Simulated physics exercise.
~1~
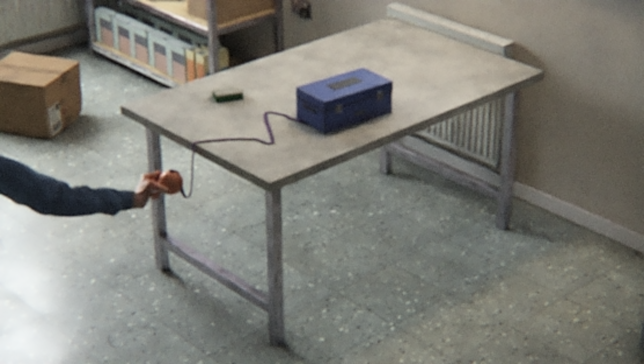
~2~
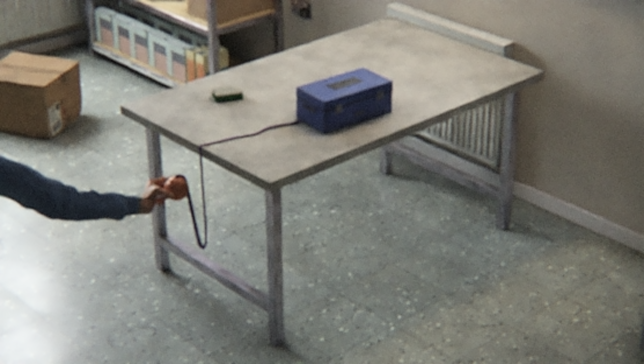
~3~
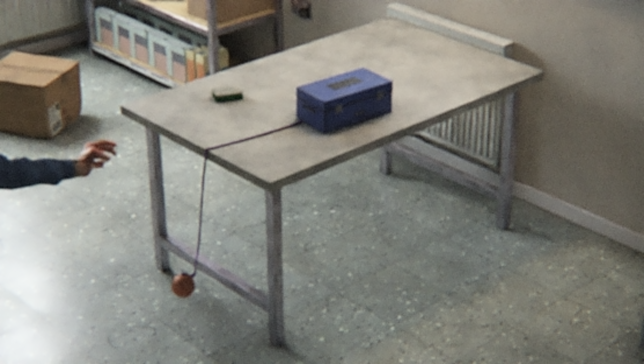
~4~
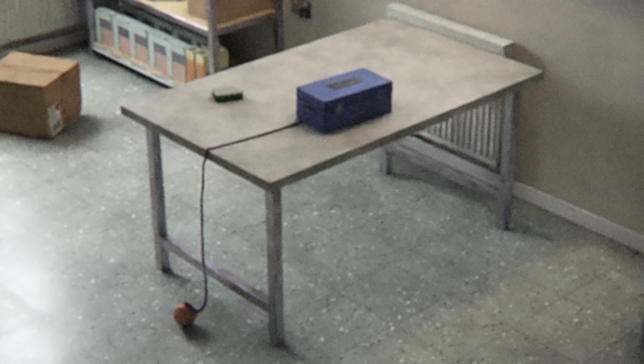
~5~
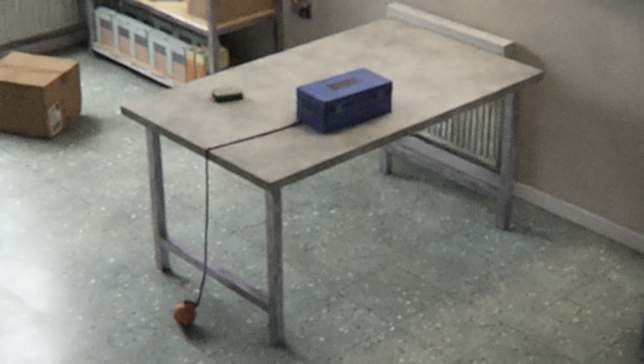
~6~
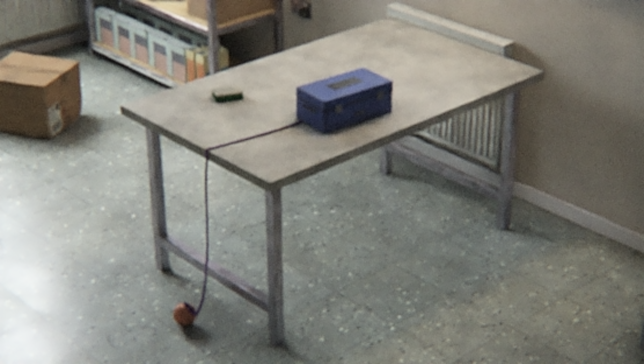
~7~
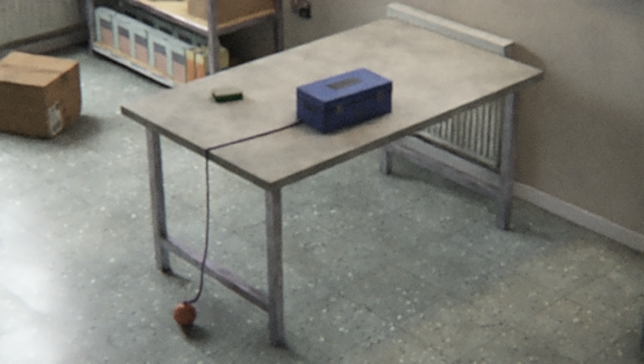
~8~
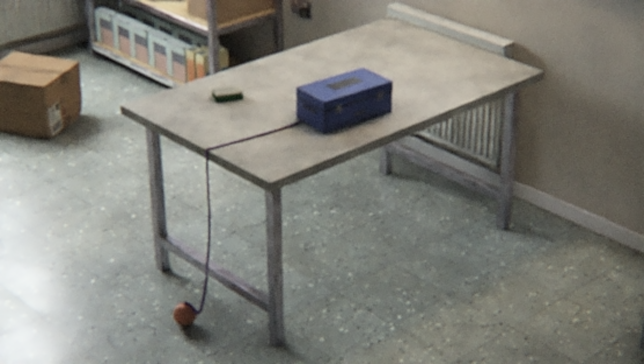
A hand in a dark blue sleeve reaches in from the left, holding an orange just past the near edge of a grey table, seen from above in a room with a speckled floor, a cardboard box and shelving behind. A dark ribbon runs from the orange across the tabletop to a blue toolbox, and a small dark green sponge lies to its left. The slack ribbon straightens on the table and droops in a loop below the hand. The hand lets go and draws back as the orange drops. The orange lands on the floor and stays there, while toolbox and sponge remain in place.
